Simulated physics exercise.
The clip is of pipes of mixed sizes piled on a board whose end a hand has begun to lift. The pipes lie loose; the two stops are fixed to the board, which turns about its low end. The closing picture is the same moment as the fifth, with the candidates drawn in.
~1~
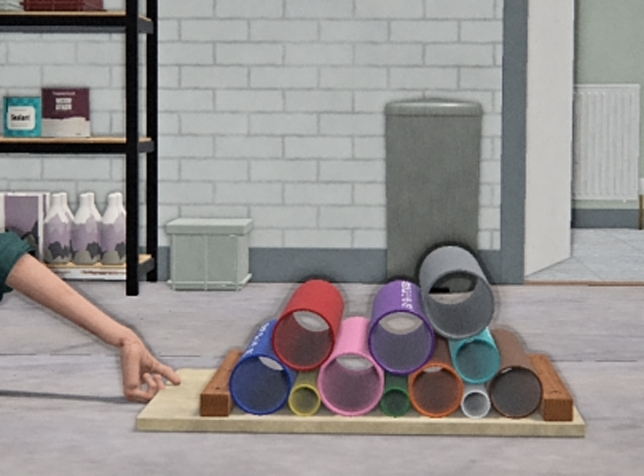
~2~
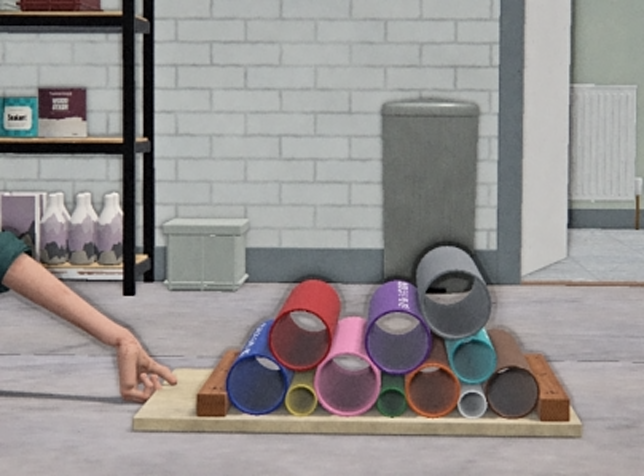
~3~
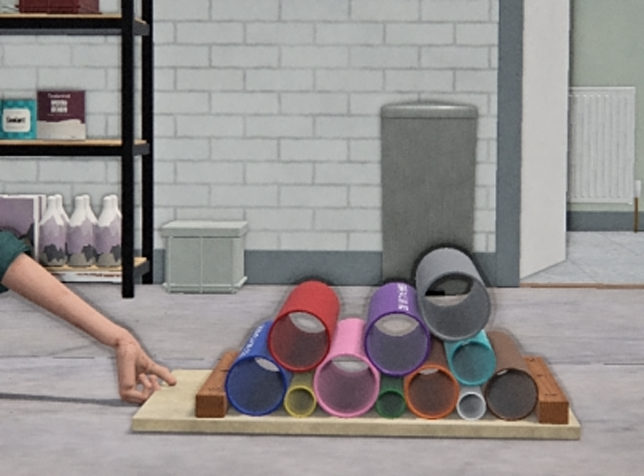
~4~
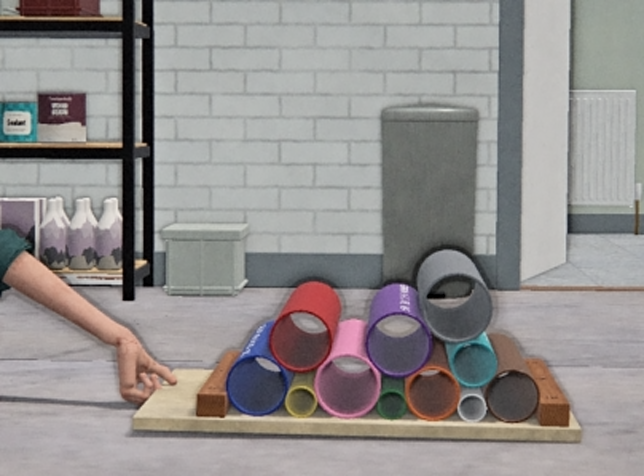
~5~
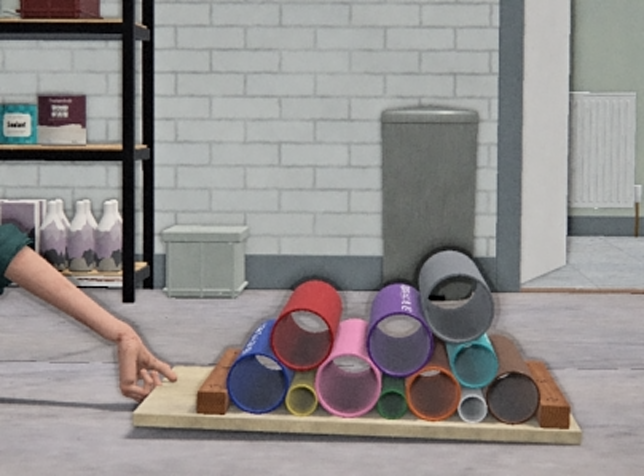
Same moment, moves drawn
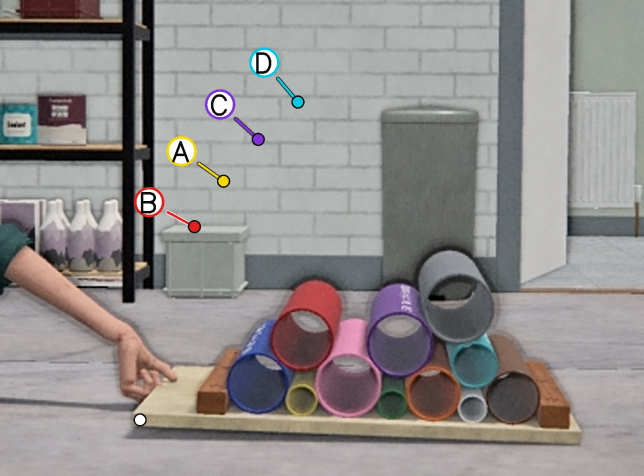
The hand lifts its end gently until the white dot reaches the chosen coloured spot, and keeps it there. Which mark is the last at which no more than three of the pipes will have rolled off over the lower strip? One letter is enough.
Lift it to C and no more.
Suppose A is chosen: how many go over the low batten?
The count is one.
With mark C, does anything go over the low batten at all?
Yes, at C.
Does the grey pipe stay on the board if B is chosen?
No, with B.
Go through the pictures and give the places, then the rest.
Green pipe (395, 402); orange pipe (436, 391); white pipe (476, 404), in the first picture.
White pipe (472, 404); brown pipe (512, 392), in the second picture.
Board (359, 390); blue pipe (256, 386); yellow pipe (300, 402); pink pipe (346, 386), in the third picture.
Board (359, 391); blue pipe (257, 385); yellow pipe (301, 402); white pipe (472, 408), in the fourth picture.
Board (360, 391); blue pipe (258, 384); yellow pipe (302, 401), in the fifth picture.
On the marked copy, A at (224, 181); B at (194, 227); C at (258, 140); D at (298, 102); the white dot at (140, 420).
Taking C. A third of the way, board at 21°.
Two thirds of the way, board at 41°.
When it is over, board at 42°, two over the low batten (purple, grey).
As for the rest, A one over the low batten (grey); B one over the low batten (grey); D four over the low batten (purple, turquoise, red, grey).
